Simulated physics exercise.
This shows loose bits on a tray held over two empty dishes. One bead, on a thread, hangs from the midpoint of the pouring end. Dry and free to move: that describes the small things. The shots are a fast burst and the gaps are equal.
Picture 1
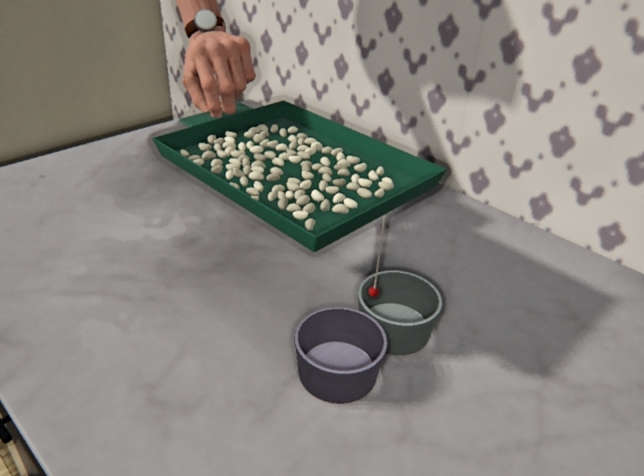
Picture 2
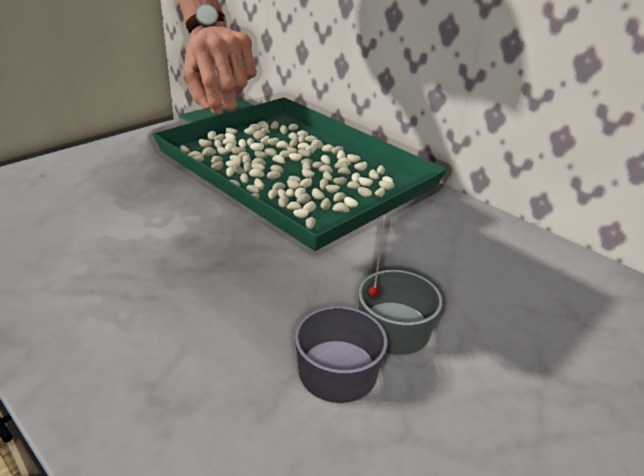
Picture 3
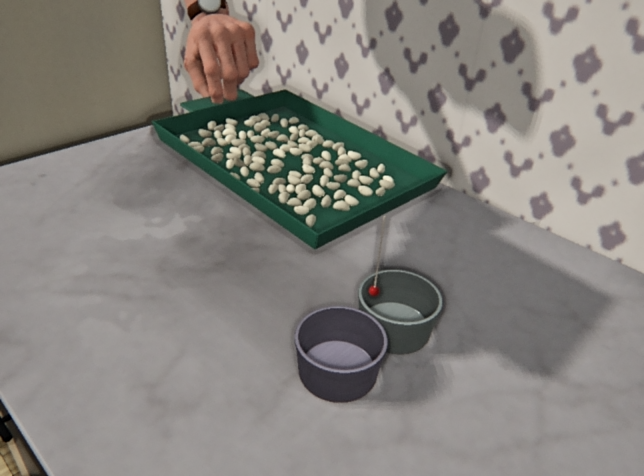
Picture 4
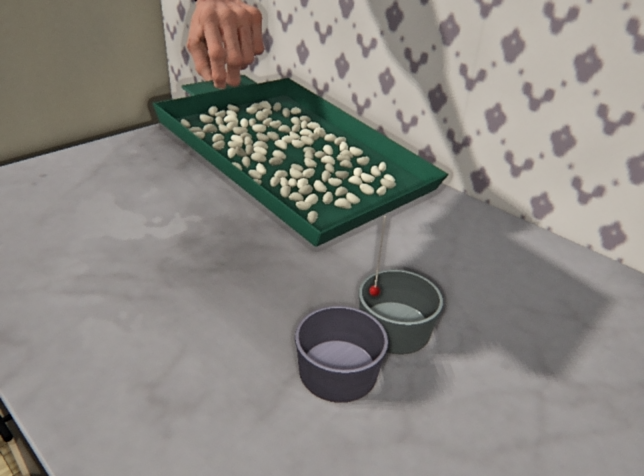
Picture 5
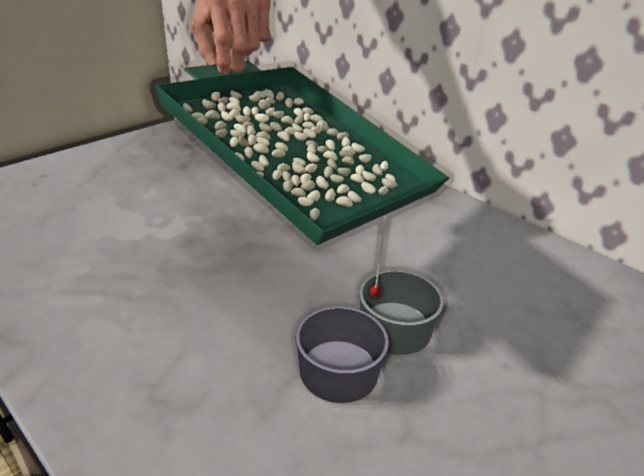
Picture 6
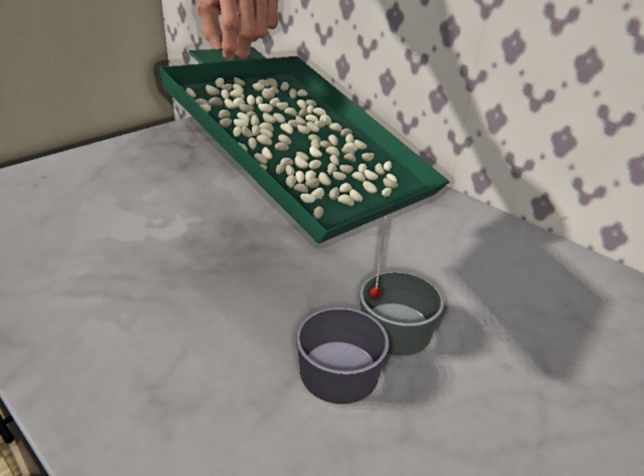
A green tray of white beans is held above a grey marbled counter, seen from above at an angle, with a patterned wall behind. A hand wearing a watch grips its far end, a red bead hangs on a thread from the near end, and a purplish-grey dish and a greenish-grey dish sit below. The hand steadily raises the far end, slanting the tray more steeply, while the camera stays still.
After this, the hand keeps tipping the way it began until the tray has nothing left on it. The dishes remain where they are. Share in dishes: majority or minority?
Between them the dishes get the lesser amount.
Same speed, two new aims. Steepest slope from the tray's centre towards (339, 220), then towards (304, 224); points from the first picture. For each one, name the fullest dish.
Try one: The leftmost dish. Try two: The leftmost dish.
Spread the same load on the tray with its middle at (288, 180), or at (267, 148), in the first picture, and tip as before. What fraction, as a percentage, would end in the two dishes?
Close to 40 %, followed by close to 50 %.
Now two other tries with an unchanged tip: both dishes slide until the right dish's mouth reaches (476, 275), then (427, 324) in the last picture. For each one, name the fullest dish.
First try: The left-side dish; second try: The right-side dish.
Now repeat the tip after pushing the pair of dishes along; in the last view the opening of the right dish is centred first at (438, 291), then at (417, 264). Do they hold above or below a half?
At place one in excess of half; at place two not up to half.
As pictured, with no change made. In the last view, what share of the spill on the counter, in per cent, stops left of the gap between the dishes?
It comes out at roughly 0 percent.
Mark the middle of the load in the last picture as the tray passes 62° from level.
Near (407, 179).
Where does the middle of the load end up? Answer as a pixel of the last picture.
Around (437, 316).
Shortly afterwards, tray tipped steeply; all but a few on the tray; only a few in the air.
Next, tray tipped past a quarter turn; near two thirds on the tray; a little in the right dish; near a quarter outside both; a little in the air.
Some moments later, tray tipped past a quarter turn; near a third in the right dish; near two thirds outside both.
In the end, tray tipped past a quarter turn; none at all in the left dish; near a third in the right dish; near two thirds outside both.
